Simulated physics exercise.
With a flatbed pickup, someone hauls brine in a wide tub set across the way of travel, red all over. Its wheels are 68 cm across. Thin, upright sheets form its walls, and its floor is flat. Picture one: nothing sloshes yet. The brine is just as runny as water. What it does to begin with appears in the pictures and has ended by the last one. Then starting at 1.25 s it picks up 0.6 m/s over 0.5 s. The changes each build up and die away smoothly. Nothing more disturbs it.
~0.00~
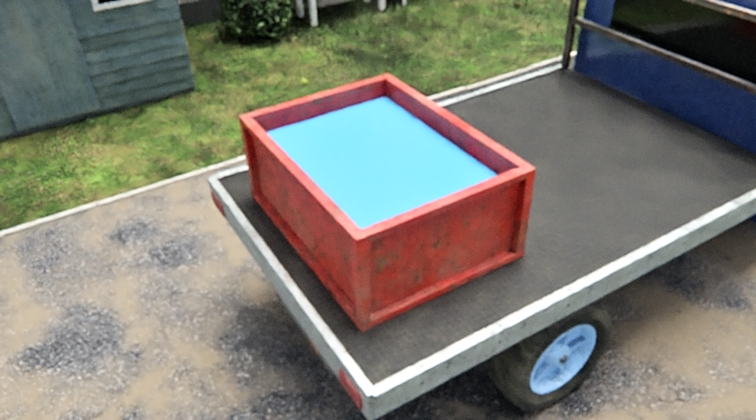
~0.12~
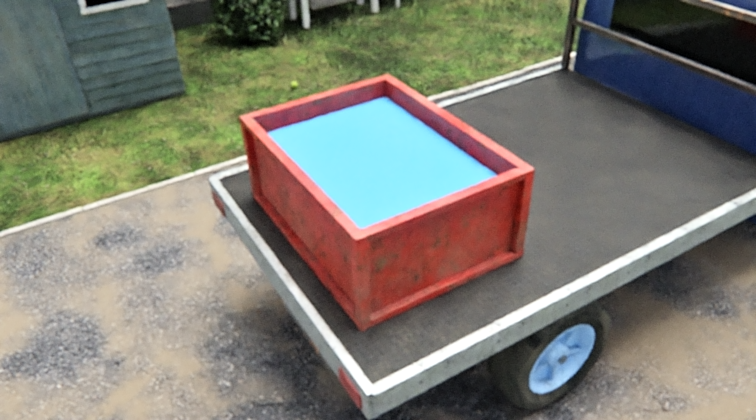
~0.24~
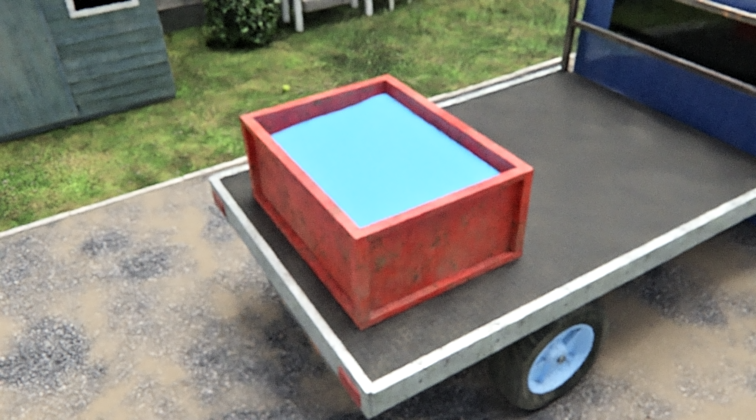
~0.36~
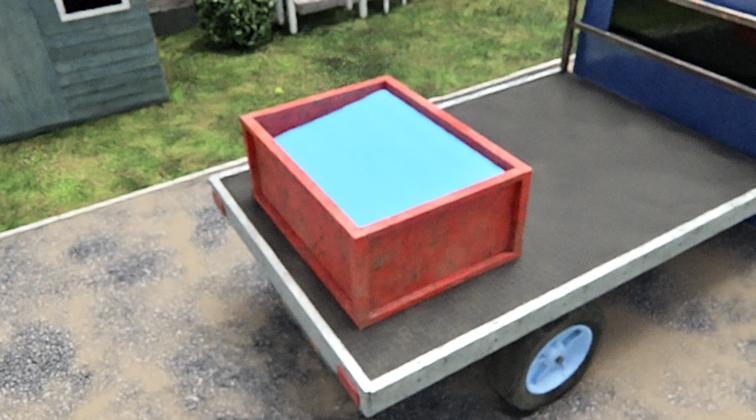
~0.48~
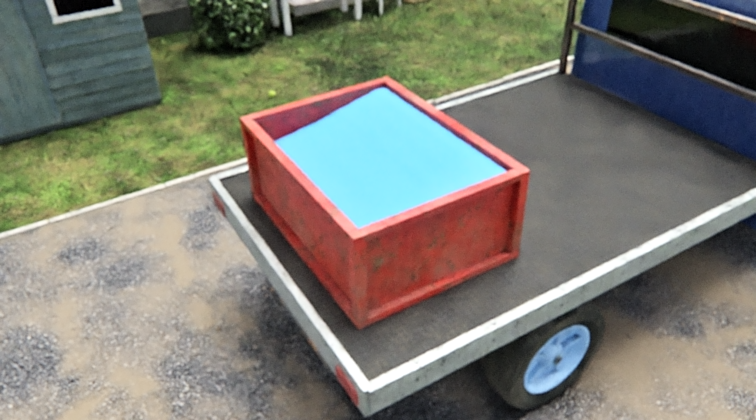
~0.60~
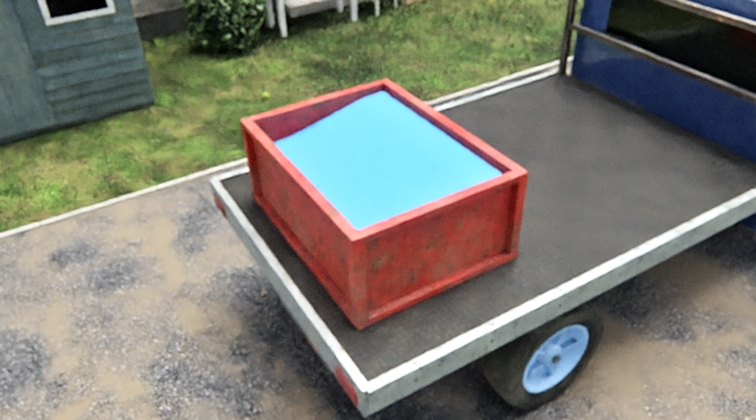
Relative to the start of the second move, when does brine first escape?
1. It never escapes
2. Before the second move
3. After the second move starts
Answer: 1.
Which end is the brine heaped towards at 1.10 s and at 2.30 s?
The liquid stands at the rear end first and then at the forward end.
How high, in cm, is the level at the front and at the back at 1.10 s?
Front level 30 cm, back level 42 cm.
After 1.10 s front 30 cm, middle 35 cm, back 42 cm above the floor; no loss so far.
After 1.60 s front 36 cm, middle 36 cm, back 36 cm above the floor; no loss so far.
After 2.30 s front 41 cm, middle 35 cm, back 32 cm above the floor; no loss so far.
After 4.74 s there is no loss.
